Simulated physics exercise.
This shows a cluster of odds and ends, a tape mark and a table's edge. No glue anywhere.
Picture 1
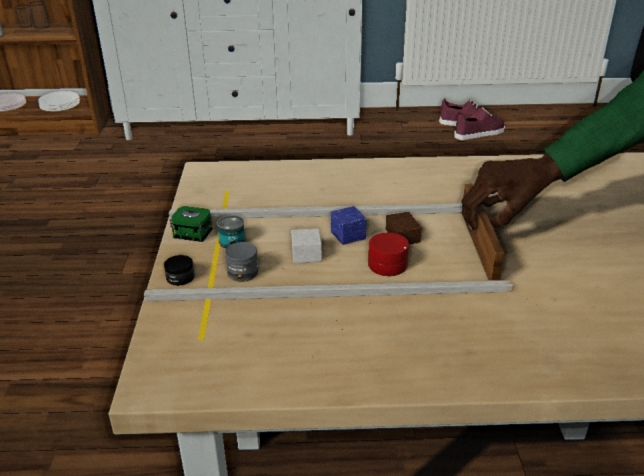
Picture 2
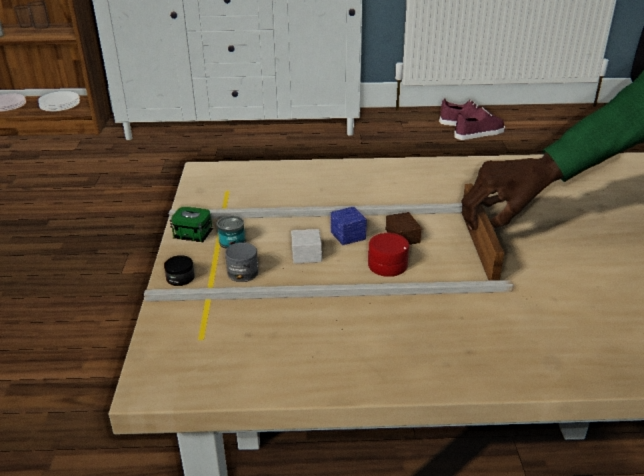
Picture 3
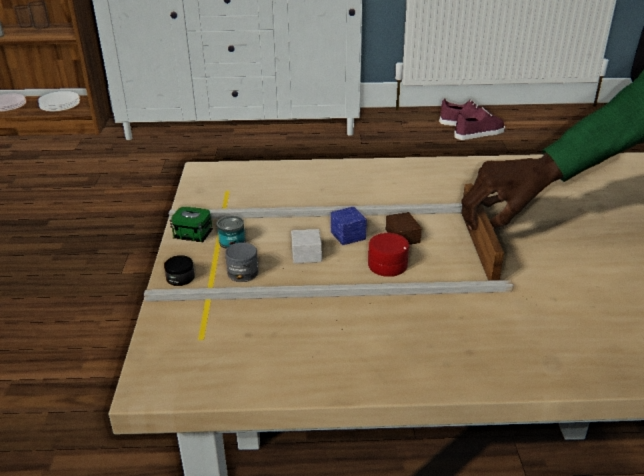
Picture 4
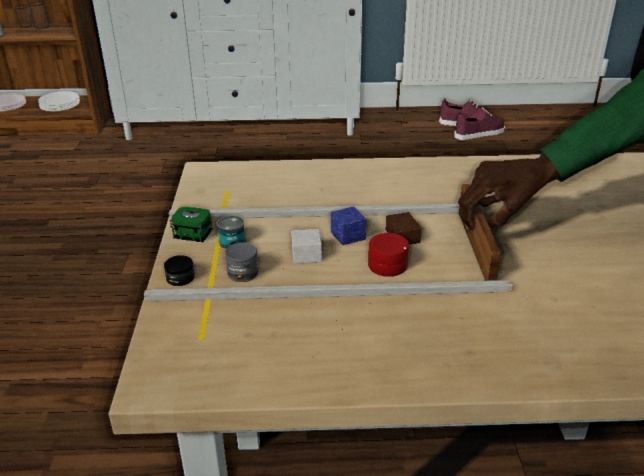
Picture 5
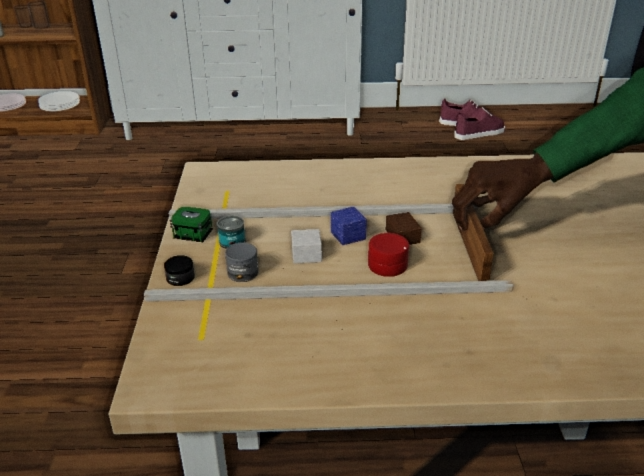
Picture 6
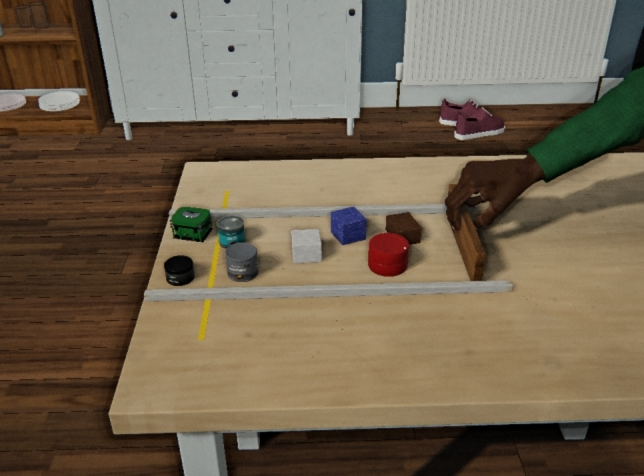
A hand at the end of a green-sleeved arm holds a brown board upright on a pale wooden table, seen from a raised, fixed view in a room with white drawers and a radiator. Between two pale rails sit a red tub, brown, blue and white blocks, then grey, turquoise, black and green items around a yellow tape line. The hand slides the board slightly left, while everything else stays still.
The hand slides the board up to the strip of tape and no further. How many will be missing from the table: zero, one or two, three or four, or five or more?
As it turns out, the number that fall off is three or four.
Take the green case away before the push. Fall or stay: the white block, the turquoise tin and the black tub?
The white block stays on; the turquoise tin goes over; the black tub drops off.
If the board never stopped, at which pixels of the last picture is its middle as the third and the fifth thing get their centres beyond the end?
First at (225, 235), next at (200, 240).
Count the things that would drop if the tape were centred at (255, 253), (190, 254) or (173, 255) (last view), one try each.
Try by try, 0, 6 and 7.
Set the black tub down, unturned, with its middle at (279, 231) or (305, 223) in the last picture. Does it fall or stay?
In turn it tumbles off; is lost.
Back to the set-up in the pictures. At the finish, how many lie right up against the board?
In contact: 2.
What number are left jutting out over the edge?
1 of them.
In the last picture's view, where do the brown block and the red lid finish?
First (206, 233), then (192, 262).
Soon after, none off yet; black tub at rest near (179, 271); green case at rest near (192, 224); turquoise tin at rest near (231, 232).
In the end, the number that fall off is three or four; gone, turquoise tin, green case and black tub.
